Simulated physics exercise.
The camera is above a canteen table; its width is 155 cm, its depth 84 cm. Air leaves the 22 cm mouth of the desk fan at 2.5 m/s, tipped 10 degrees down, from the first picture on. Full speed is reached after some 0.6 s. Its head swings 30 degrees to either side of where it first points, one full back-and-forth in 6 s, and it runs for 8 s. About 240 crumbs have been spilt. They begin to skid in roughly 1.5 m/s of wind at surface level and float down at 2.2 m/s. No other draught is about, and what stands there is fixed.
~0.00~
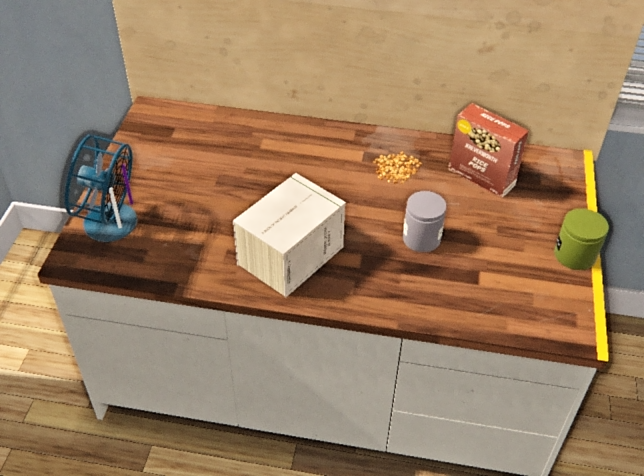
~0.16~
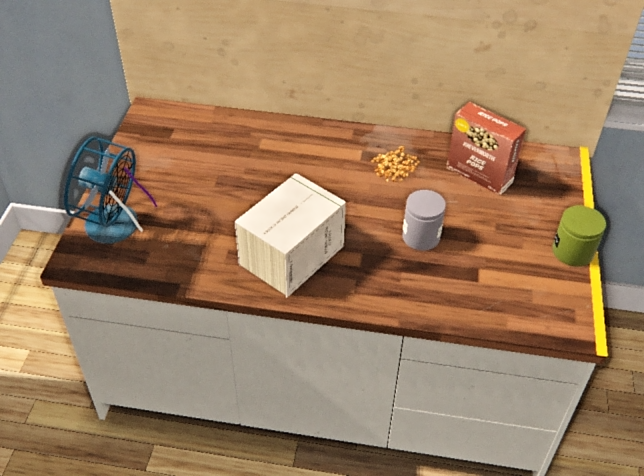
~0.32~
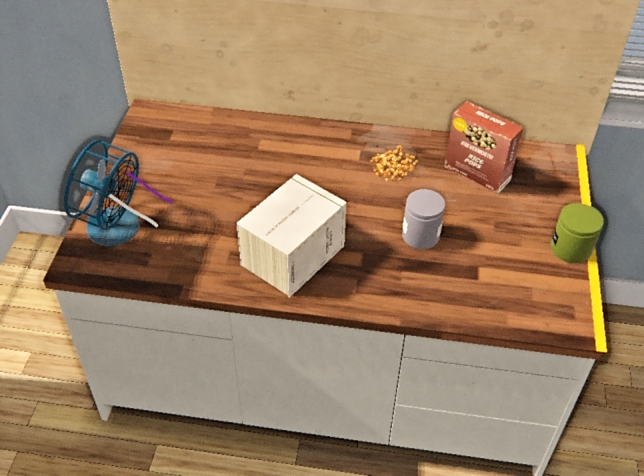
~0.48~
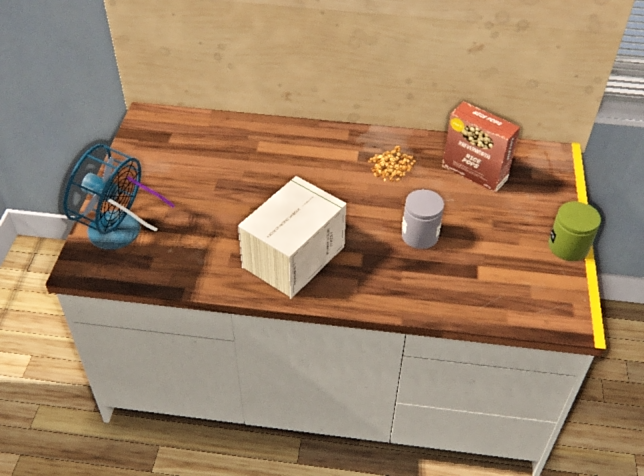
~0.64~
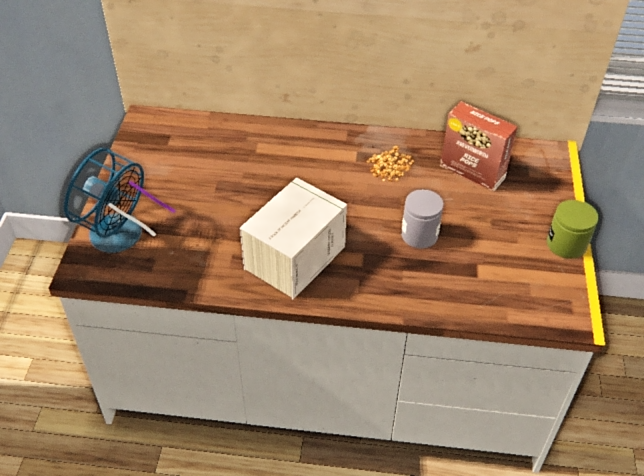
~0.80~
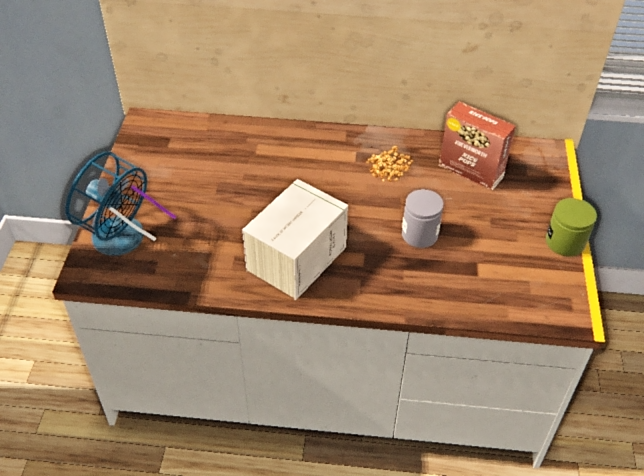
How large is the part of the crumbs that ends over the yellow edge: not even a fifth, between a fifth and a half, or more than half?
The share over the yellow edge is above half.
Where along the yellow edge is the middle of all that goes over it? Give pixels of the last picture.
Near (573, 143).
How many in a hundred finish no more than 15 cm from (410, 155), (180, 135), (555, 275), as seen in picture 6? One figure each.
In turn about 10 %, 0 %, 1 %.
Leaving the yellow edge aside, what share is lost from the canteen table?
Near 0 %.
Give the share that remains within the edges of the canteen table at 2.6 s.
Some 100 per cent.
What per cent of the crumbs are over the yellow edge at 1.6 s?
Some 0 per cent.
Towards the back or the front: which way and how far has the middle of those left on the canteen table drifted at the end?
To the front, by about 10 cm.
After 1.6 s, 100 % are still on the top, 0 % are over the yellow edge; the middle of those left on the top is near (388, 167).
After 2.6 s, 100 % are still on the top, 0 % are over the yellow edge; the middle of those left on the top is near (388, 167).
After 4.4 s, 99 % are still on the top, 1 % are over the yellow edge; the middle of those left on the top is near (456, 140).
After 8.0 s, at the end, 62 % are over the yellow edge; the middle of those left on the top is near (492, 199).
